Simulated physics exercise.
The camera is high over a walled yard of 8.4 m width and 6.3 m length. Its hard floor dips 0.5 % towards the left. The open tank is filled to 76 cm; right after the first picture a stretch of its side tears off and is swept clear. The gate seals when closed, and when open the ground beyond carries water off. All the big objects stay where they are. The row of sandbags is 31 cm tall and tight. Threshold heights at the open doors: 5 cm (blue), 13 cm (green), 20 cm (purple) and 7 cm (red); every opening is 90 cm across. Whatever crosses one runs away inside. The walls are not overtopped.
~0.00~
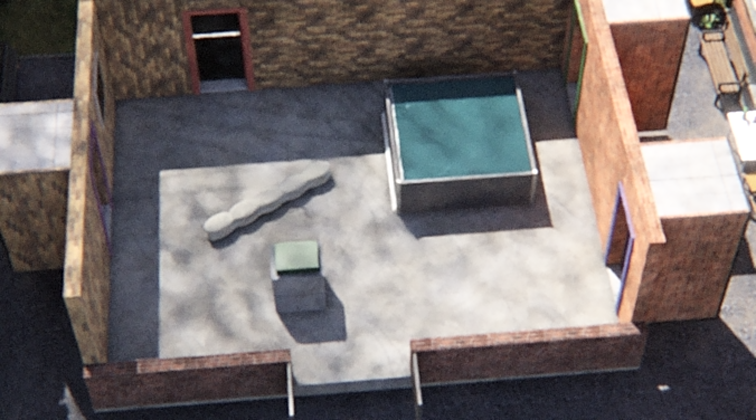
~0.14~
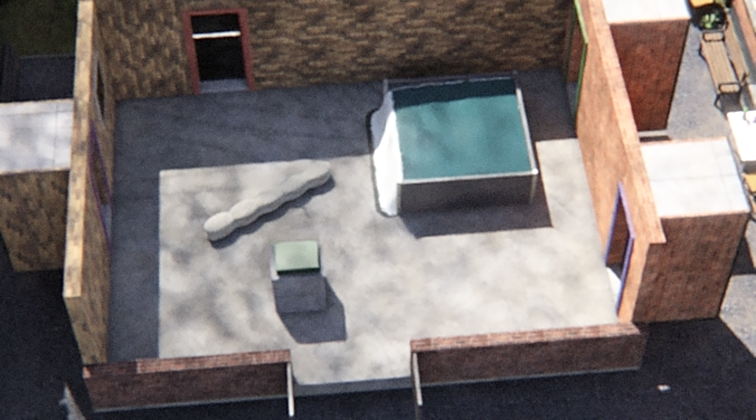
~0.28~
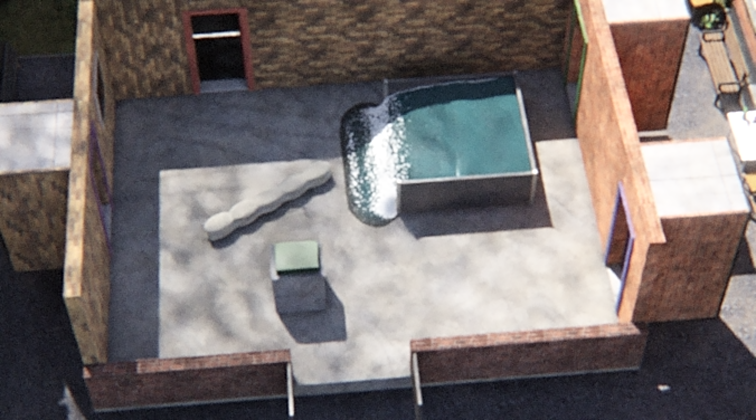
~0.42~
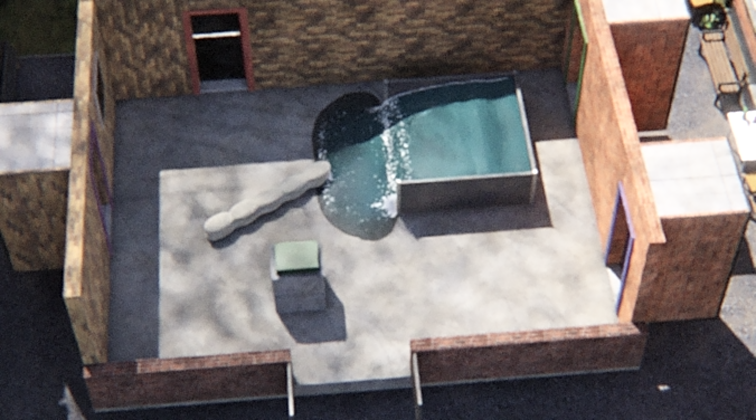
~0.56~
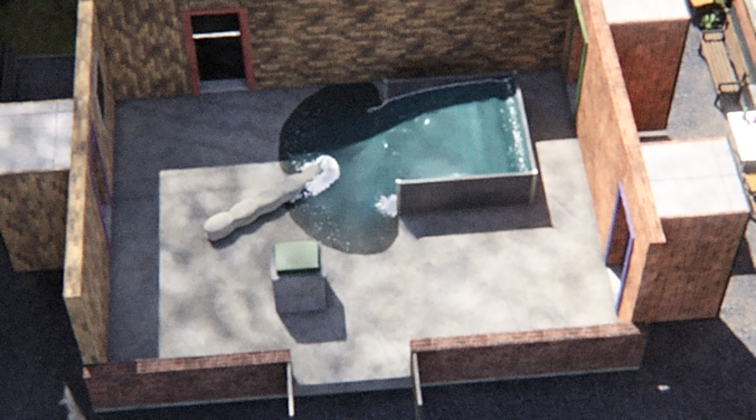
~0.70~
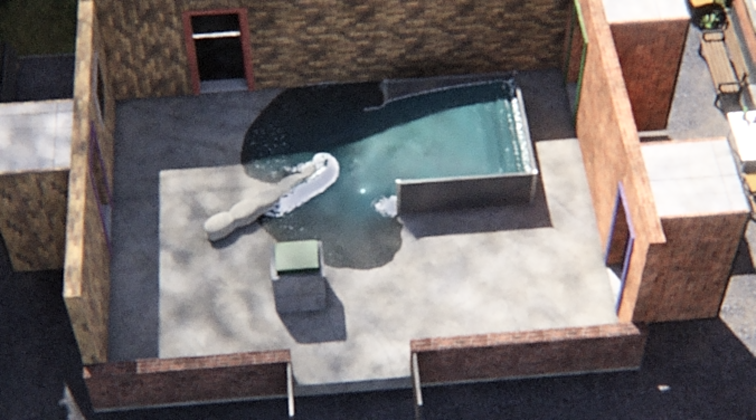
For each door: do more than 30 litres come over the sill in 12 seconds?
Within that time: At the blue door it goes over the limit; at the green door it does not reach the limit; at the purple door it stays under the limit; at the red door it exceeds the limit.
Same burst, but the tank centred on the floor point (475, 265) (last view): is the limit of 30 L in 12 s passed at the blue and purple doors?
Then: Blue not over, purple below.
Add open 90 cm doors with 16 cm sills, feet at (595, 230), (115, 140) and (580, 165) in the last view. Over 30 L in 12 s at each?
In that order: Under, past it, below.
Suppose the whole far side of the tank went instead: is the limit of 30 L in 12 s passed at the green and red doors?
Then: Green above, red not over.
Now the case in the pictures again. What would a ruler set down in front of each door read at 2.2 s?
Depths in cm: Blue 0, green 0, purple 7, red 20.
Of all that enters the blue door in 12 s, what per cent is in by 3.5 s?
About 0 per cent.
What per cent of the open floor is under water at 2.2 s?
Near 55 per cent is wet.
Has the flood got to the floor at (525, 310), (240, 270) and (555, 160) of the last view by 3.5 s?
In that order: Not reached, flooded, still dry.
After 1.4 s water covers 40 % of the floor and is deepest (47 cm) near (335, 172); blue door not reached, green door not reached, purple door not reached, red door 10 cm at the sill, 0 L in.
After 2.2 s water covers 55 % of the floor and is deepest (52 cm) near (125, 105); blue door not reached, green door not reached, purple door 7 cm at the sill, 0 L in, red door 20 cm at the sill, 17 L in.
After 3.5 s water covers 55 % of the floor and is deepest (36 cm) near (115, 120); blue door not reached, green door not reached, purple door 18 cm at the sill, 0 L in, red door 13 cm at the sill, 76 L in.
After 7.0 s water covers 80 % of the floor and is deepest (23 cm) near (260, 302); blue door not reached, green door not reached, purple door 13 cm at the sill, 0 L in, red door 13 cm at the sill, 114 L in.
After 12.0 s water covers 95 % of the floor and is deepest (14 cm) near (558, 88); blue door 12 cm at the sill, 102 L in, green door 6 cm at the sill, 0 L in, purple door 9 cm at the sill, 0 L in, red door 7 cm at the sill, 131 L in.
